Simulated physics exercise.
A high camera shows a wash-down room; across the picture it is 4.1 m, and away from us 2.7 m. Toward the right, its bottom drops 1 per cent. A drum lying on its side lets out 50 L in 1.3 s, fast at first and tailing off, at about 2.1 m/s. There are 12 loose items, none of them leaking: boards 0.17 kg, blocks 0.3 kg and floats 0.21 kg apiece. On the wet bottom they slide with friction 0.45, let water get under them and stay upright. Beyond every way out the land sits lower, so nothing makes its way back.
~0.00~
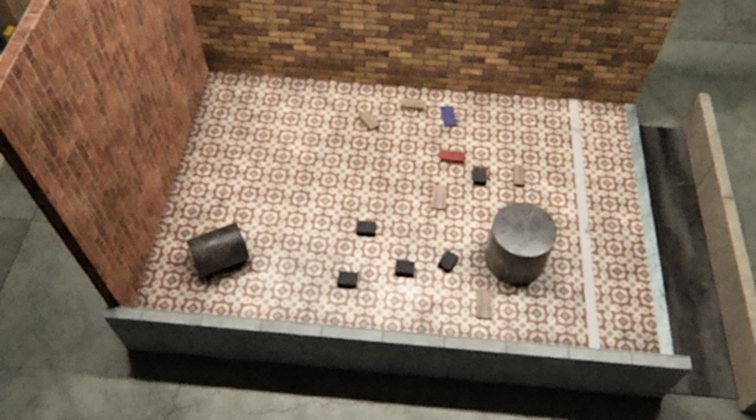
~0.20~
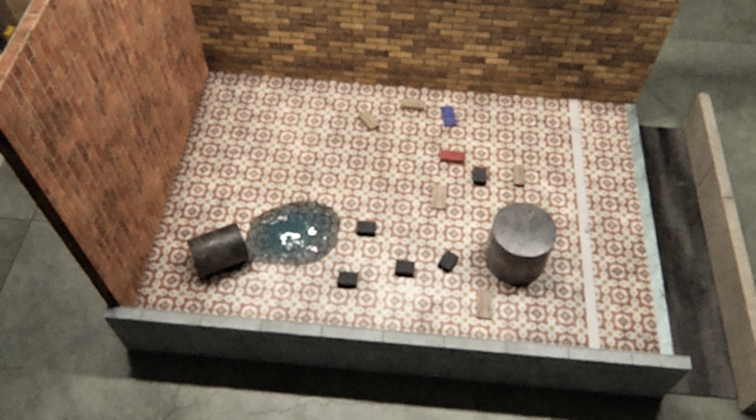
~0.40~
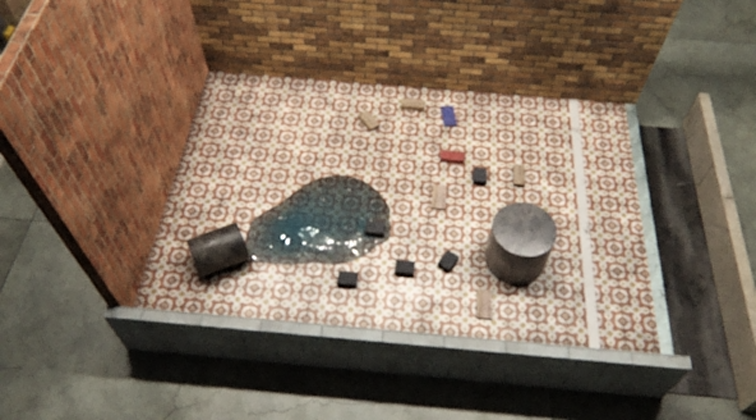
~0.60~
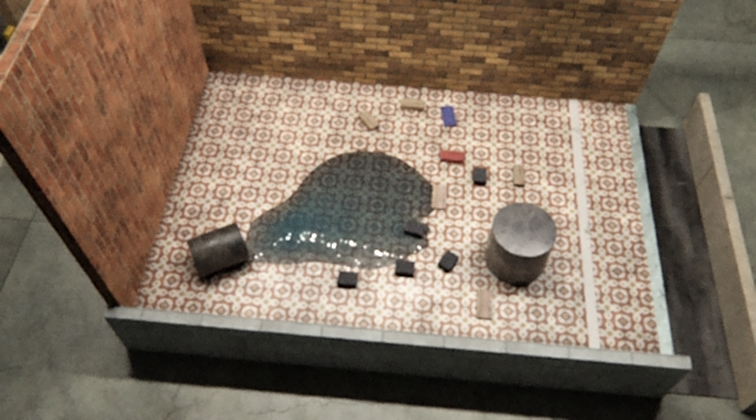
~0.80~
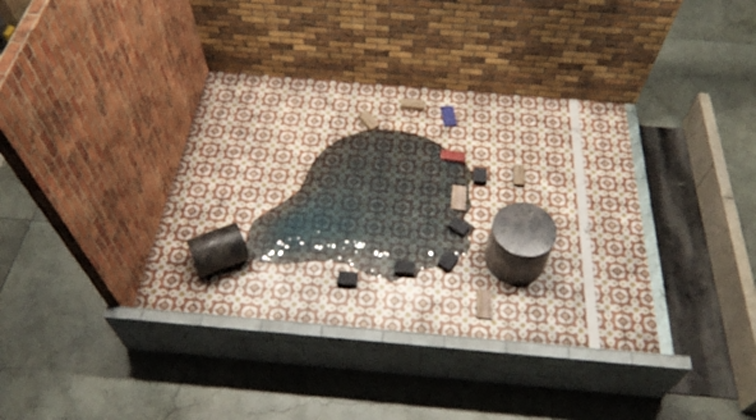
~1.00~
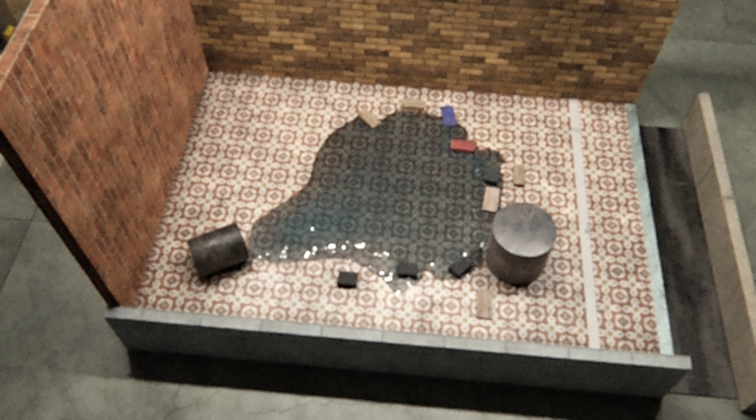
Water spreads rightward from a drum across the tiled floor, shifting a few small blocks.
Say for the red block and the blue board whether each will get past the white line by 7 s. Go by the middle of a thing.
Red block reaches the far side / blue board reaches the far side.
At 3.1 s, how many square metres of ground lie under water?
That flooded area is roughly 2.5 m2.
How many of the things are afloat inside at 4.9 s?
Count at that moment: 0.
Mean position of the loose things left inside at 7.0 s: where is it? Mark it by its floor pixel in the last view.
Averaged position, last view: Near pixel (470, 223).
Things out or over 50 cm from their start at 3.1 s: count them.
By that time the total stands at 7.
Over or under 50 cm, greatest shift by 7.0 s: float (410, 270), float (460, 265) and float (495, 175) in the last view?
Well, the first one's not that far, the next one's too far and the last one's too far.
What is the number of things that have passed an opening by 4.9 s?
5 of them.
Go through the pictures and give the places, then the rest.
The red block at (453, 155), on the bottom; the blue board at (449, 115) rests on the ground; 0.0 m2 under water; 0 of 12 have shifted, in the first frame.
The red block at (453, 155) rests on the ground; the blue board at (449, 115) rests on the ground; 0.4 m2 under water; 0 of 12 have shifted, in the second frame.
The red block at (453, 155) rests on the ground; the blue board at (449, 115), on the bottom; water covers 0.7 m2; 1 of 12 have shifted, in the third frame.
The red block at (453, 155), on the bottom; the blue board at (449, 115) rests on the ground; water covers 1.3 m2; 1 of 12 have shifted, in the fourth frame.
The red block at (453, 155) rests on the ground; the blue board at (449, 115) rests on the ground; water covers 2.0 m2; 2 of 12 have shifted, in the fifth frame.
The red block at (463, 145) rests on the ground, 16 cm from its start; the blue board at (449, 115) rests on the ground; 2.5 m2 under water; 5 of 12 have shifted, in the sixth frame.
After 1.4 s the red block is near (497, 118), 0.6 m from its start, aground; the blue board is near (464, 105), 0.2 m from its start, afloat; 0 of 12 are over the mark; 2 afloat.
After 3.1 s the red block has gone out; the blue board is near (616, 113), 1.6 m from its start, afloat; 6 of 12 are over the mark; 2 afloat.
After 4.9 s the red block has gone out; the blue board has gone out; 6 of 12 are over the mark; 0 afloat.
After 7.0 s the red block has gone out; the blue board has gone out; 6 of 12 are over the mark; 0 afloat.
